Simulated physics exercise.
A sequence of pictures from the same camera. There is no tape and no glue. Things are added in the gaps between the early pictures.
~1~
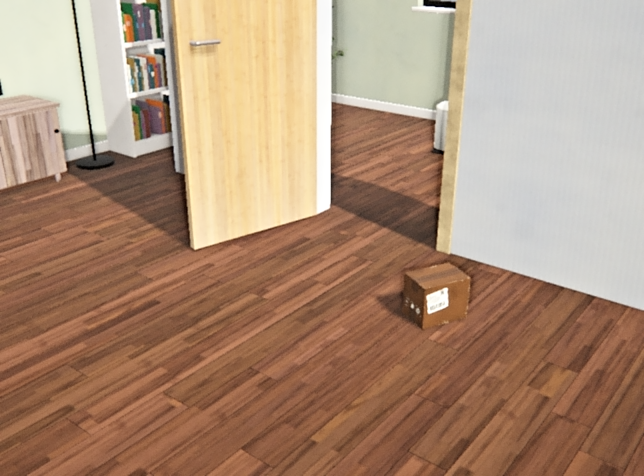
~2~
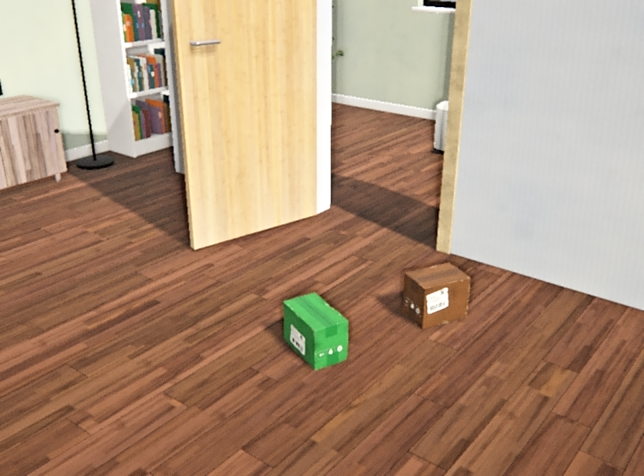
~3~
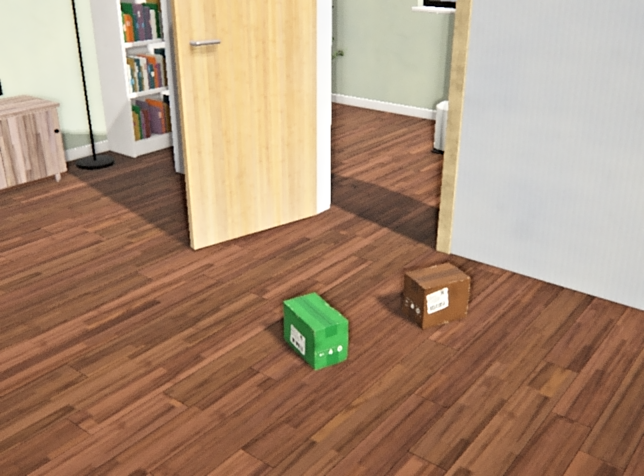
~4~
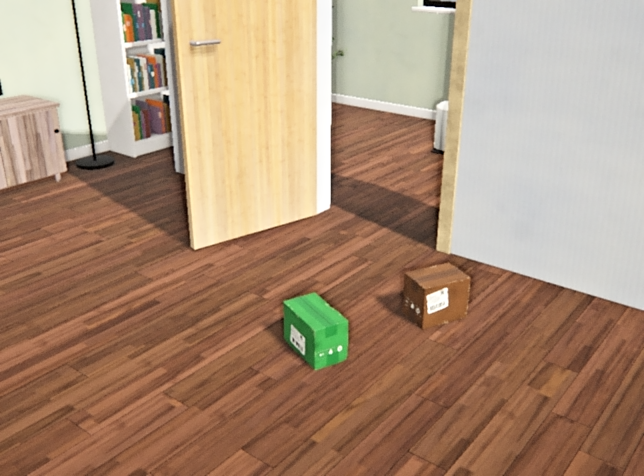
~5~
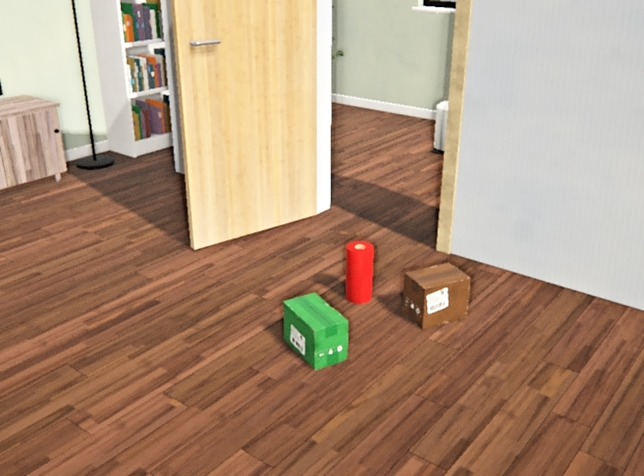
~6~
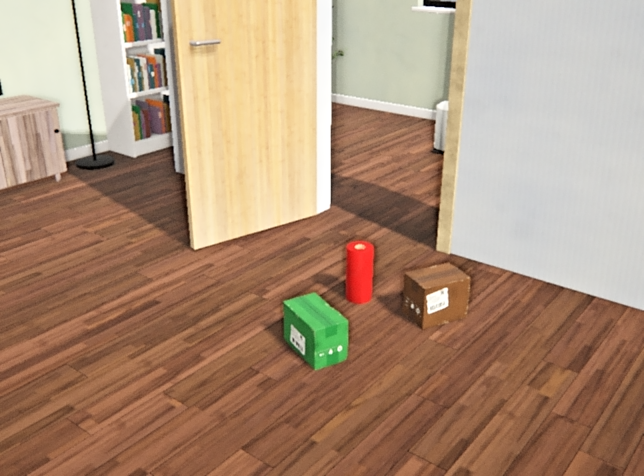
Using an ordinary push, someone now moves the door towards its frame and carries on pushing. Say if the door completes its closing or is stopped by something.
The door gets there.
Then, 1.20 s after the last picture, door at 72°.
Then, 2.20 s after the last picture, door at 33°.
At rest, door at 0°; all 3 in place. Seen from the same camera at the end, red roll near (359, 273).
